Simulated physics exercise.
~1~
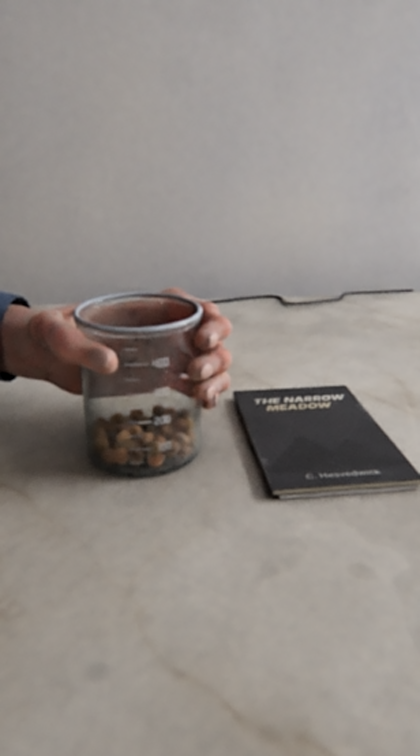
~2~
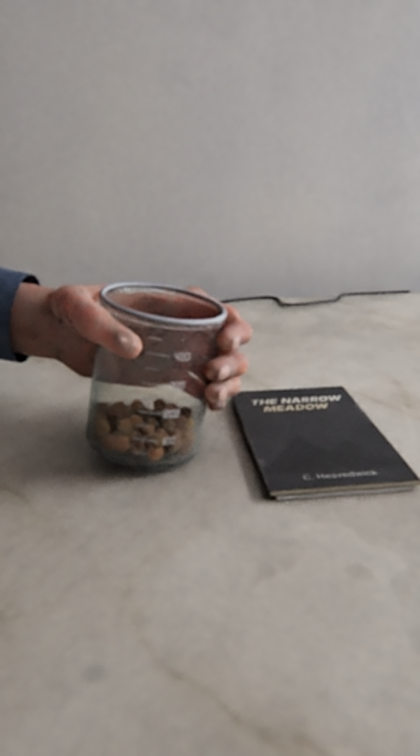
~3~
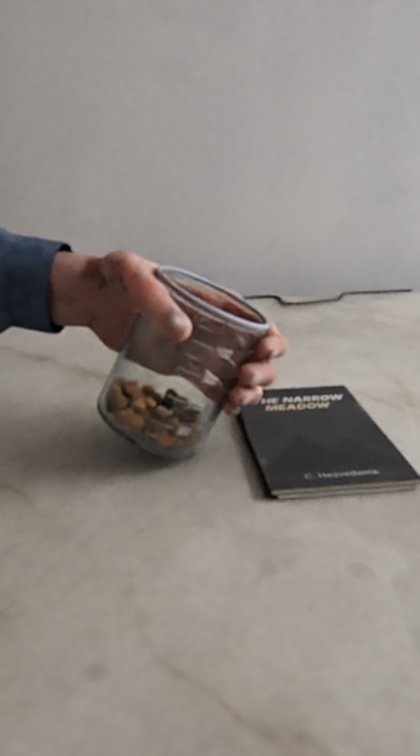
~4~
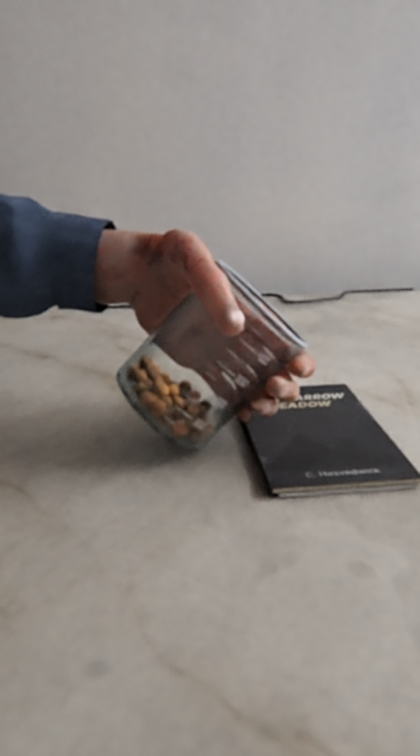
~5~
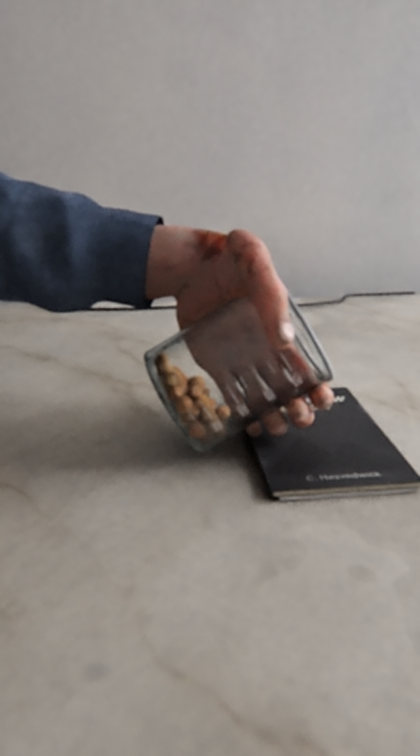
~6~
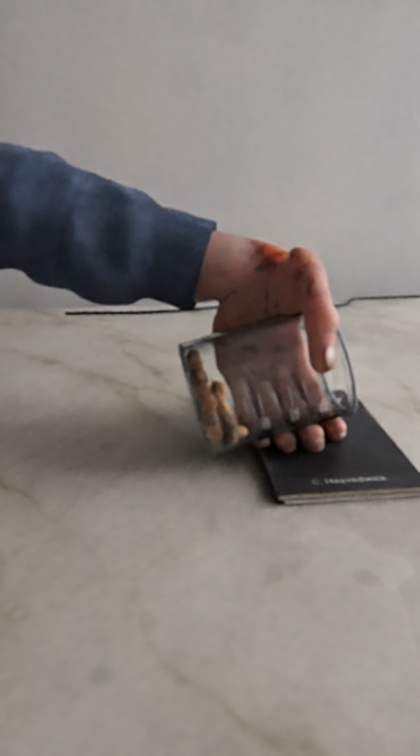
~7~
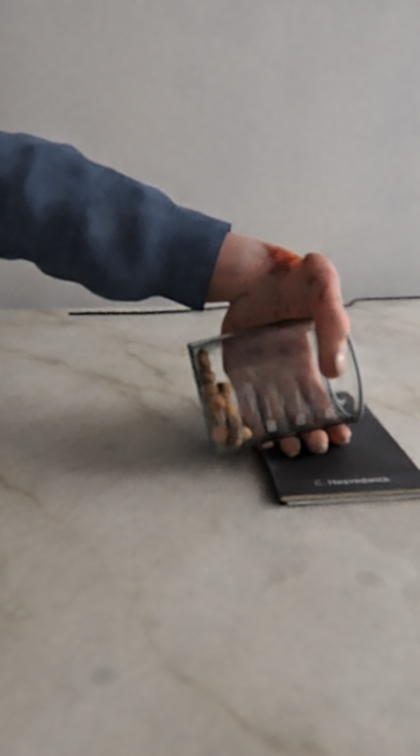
The clip shows a hand gripping a clear beaker of small brown and tan pieces on a pale marbled surface, tipping it rightward until it lies nearly on its side against a black book titled The Narrow Meadow, with the pieces still inside.
